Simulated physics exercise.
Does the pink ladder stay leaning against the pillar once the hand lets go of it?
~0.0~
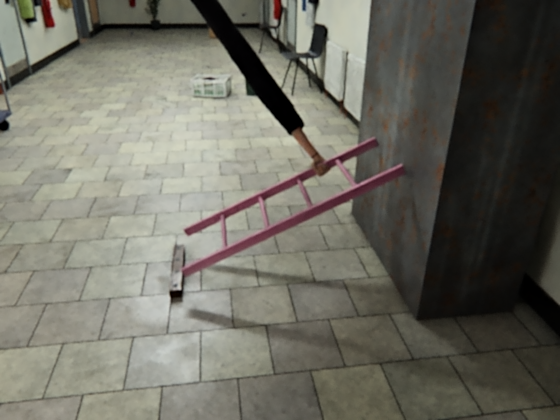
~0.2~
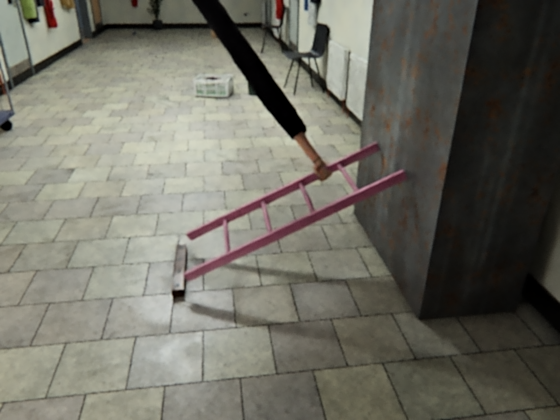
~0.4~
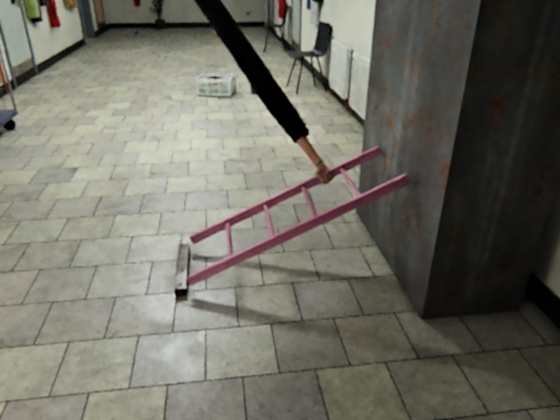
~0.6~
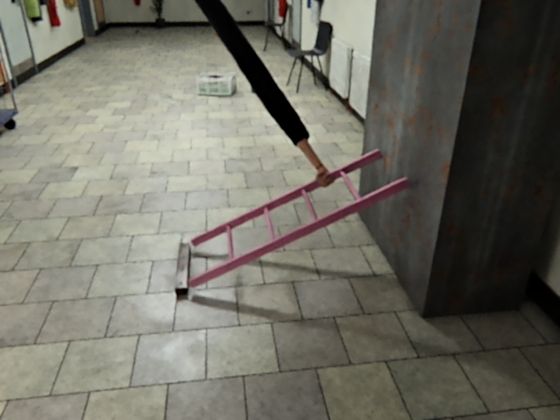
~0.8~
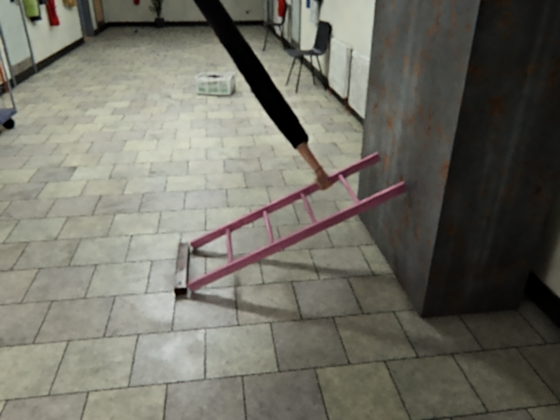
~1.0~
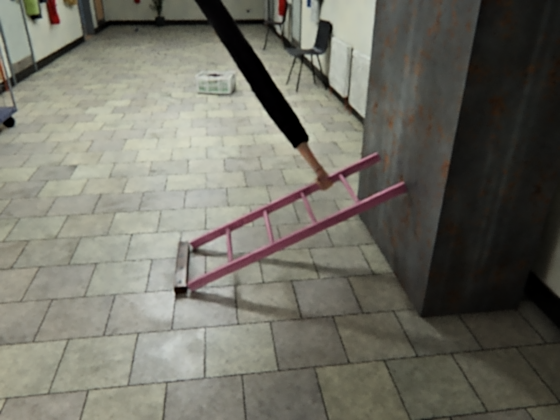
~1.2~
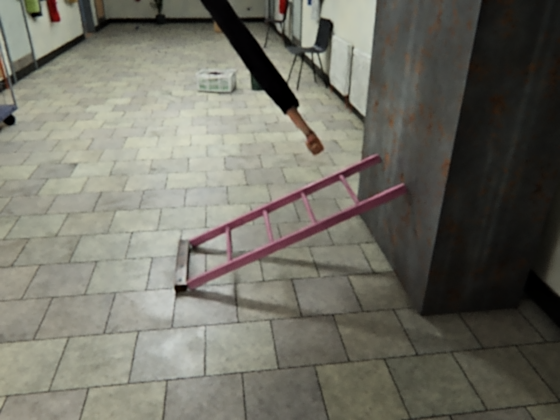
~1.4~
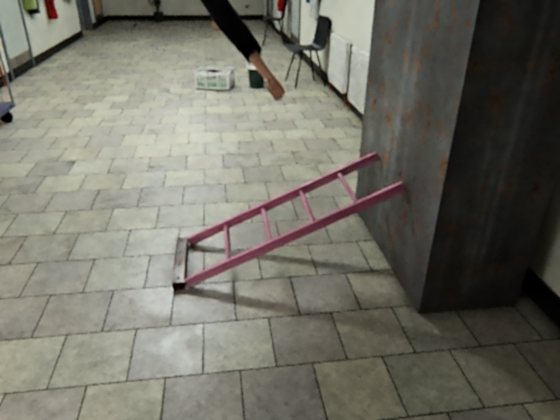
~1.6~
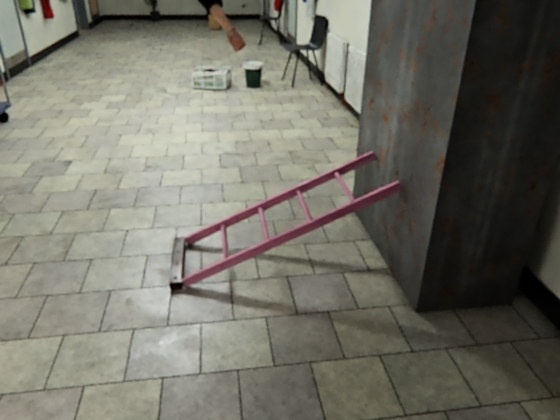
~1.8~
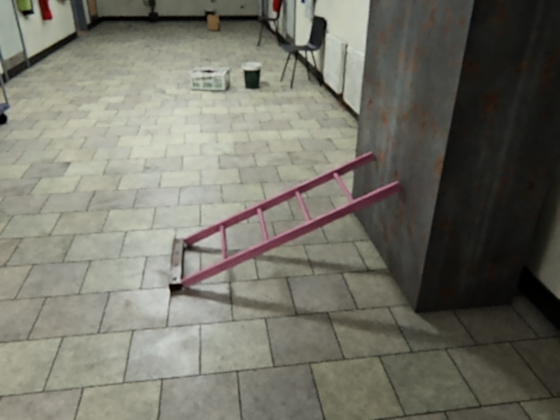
Yes, the pink ladder stays up, still leaning against the pillar after the hand has drawn away.
